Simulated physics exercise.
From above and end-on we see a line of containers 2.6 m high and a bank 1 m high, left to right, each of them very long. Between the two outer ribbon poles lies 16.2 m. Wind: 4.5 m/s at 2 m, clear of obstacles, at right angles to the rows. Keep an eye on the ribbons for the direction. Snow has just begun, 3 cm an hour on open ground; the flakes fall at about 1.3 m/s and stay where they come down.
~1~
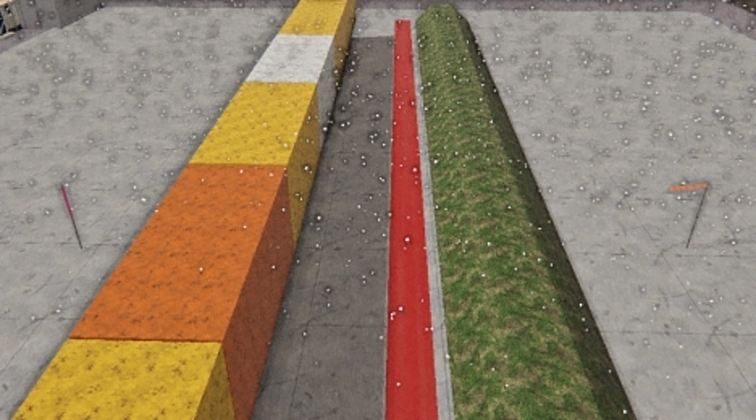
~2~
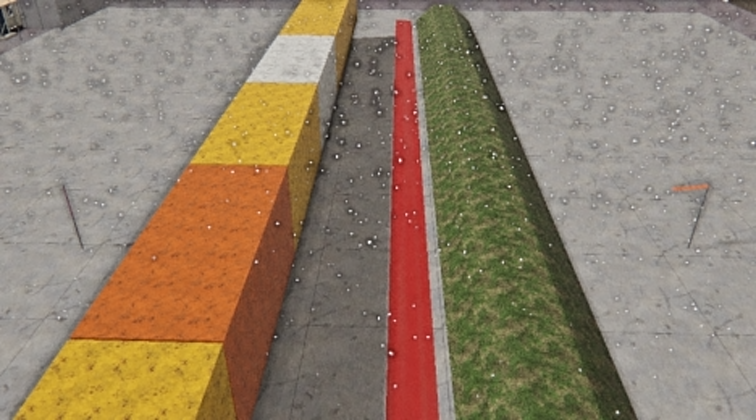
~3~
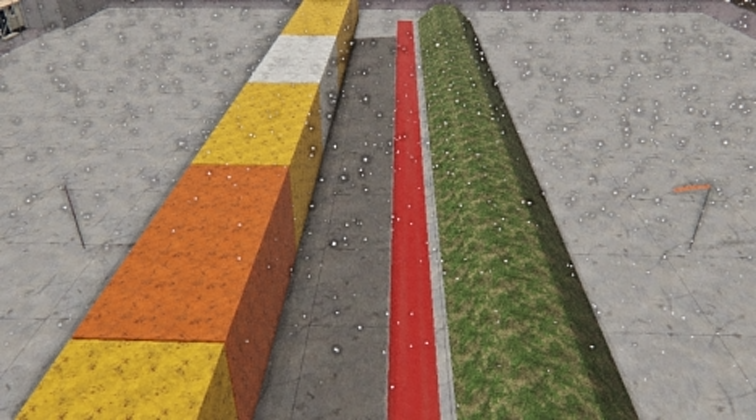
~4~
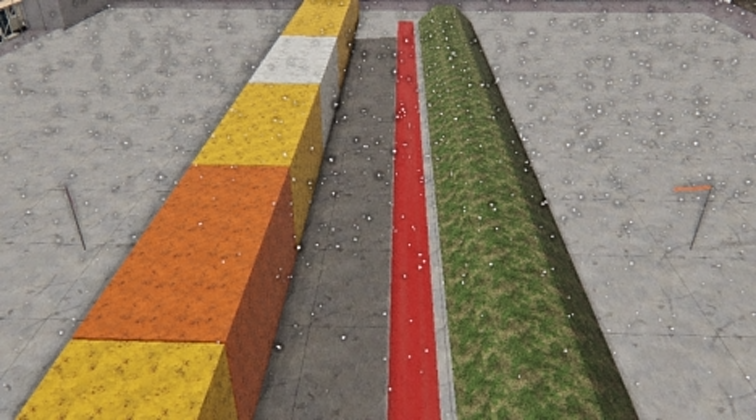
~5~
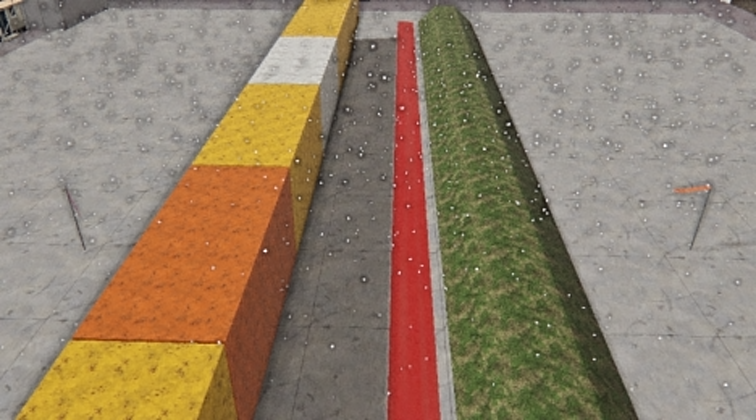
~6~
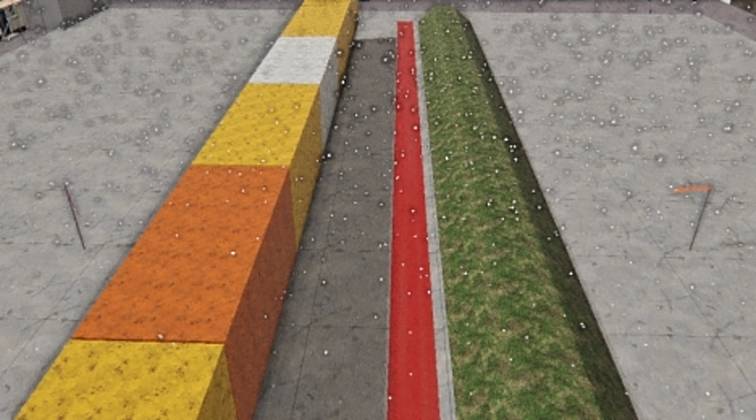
Paved yard with coloured blocks lining a grassy bank, light snow flecking the air and an orange ribbon at right streaming left.
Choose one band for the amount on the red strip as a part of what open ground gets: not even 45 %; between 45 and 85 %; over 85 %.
I would say above 85 %.
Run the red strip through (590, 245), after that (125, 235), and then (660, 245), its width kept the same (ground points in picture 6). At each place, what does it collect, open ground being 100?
In turn about 100 %, 80 %, 100 %.
In 10 minutes the red strip collects 5 mm against 5 mm in the open.
In 30 minutes the red strip collects 15 mm against 15 mm in the open.
In 60 minutes the red strip collects 30 mm against 30 mm in the open, so the red strip has 98 % of the open amount; the left half of it has 102 %, the right half 95 %.
